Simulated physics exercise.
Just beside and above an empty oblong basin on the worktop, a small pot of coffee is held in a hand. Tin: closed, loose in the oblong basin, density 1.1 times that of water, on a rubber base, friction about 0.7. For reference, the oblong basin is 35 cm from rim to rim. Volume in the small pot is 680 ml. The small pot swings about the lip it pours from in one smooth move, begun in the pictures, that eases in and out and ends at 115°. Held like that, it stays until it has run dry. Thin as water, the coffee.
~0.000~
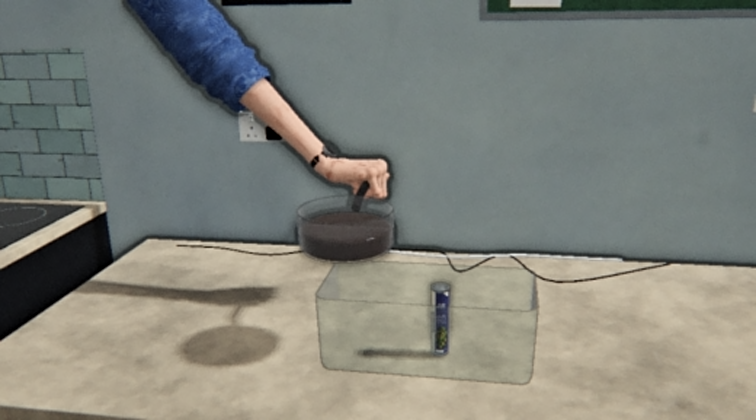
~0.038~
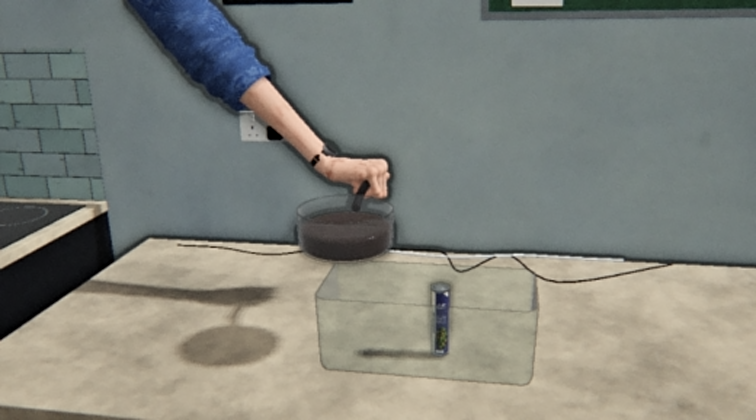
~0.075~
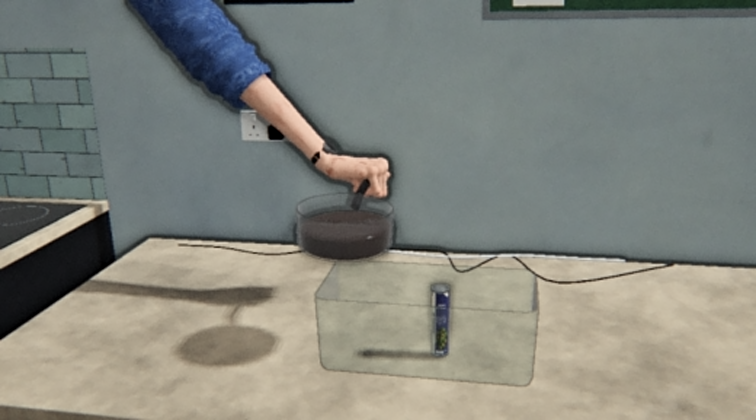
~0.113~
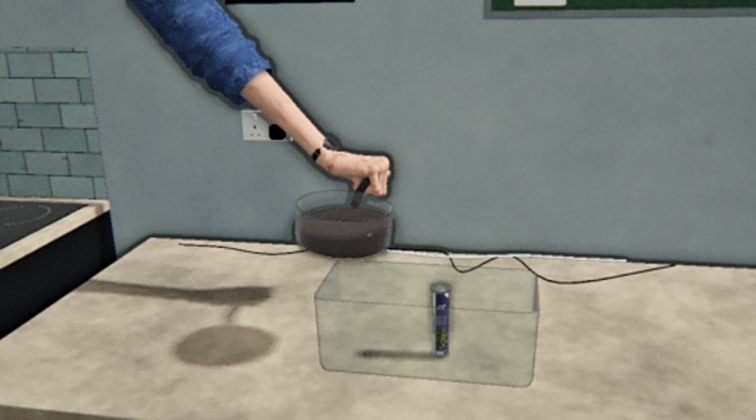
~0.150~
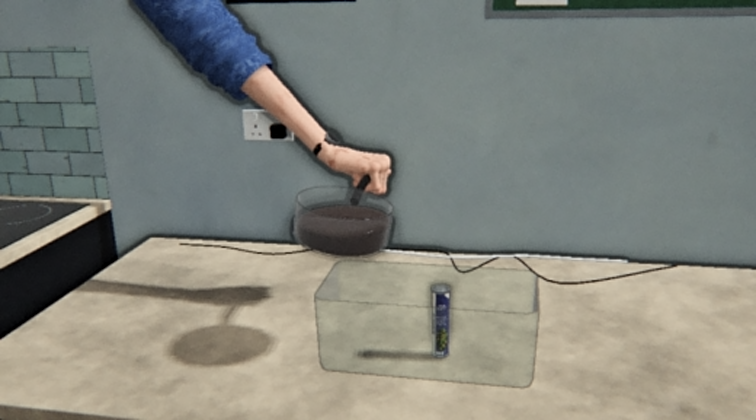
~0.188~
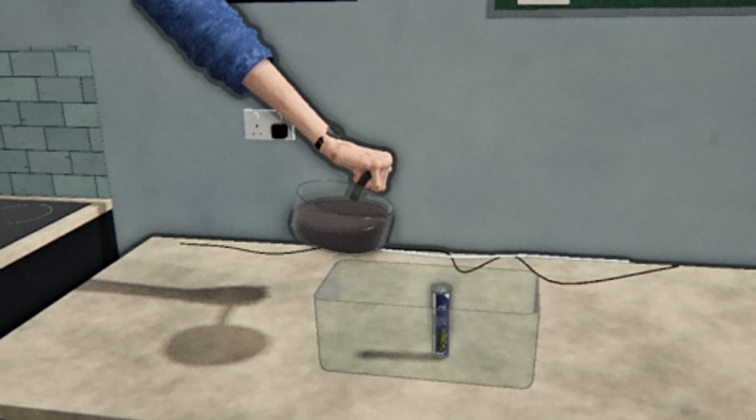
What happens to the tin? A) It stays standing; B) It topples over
A, it stays standing.
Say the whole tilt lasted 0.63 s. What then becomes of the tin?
Well, the tin simply holds firm.
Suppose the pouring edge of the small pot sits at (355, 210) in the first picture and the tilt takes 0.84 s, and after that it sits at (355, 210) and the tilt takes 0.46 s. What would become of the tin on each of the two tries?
Try 1: Tipped over; try 2: Tipped over.
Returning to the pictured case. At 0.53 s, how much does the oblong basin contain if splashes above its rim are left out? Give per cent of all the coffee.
Near 1 in a hundred.
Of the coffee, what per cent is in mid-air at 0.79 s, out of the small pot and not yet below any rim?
I'd say some 16 per cent is in the air.
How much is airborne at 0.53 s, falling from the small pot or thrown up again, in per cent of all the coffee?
42 per cent.
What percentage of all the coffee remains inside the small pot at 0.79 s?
I'd estimate some 5 per cent.
After 0.53 s the tilt is 81° and 56 per cent is still to pour; the tin stands where it began.
After 0.79 s the tilt is 114° and 5 per cent is still to pour; the tin stands where it began.
After 1.05 s the tilt is 115° and 0 per cent is still to pour; the tin stands where it began.
After 1.34 s the tilt is 115° and 0 per cent is still to pour; the tin stands where it began.
In the end the tin stands where it began.
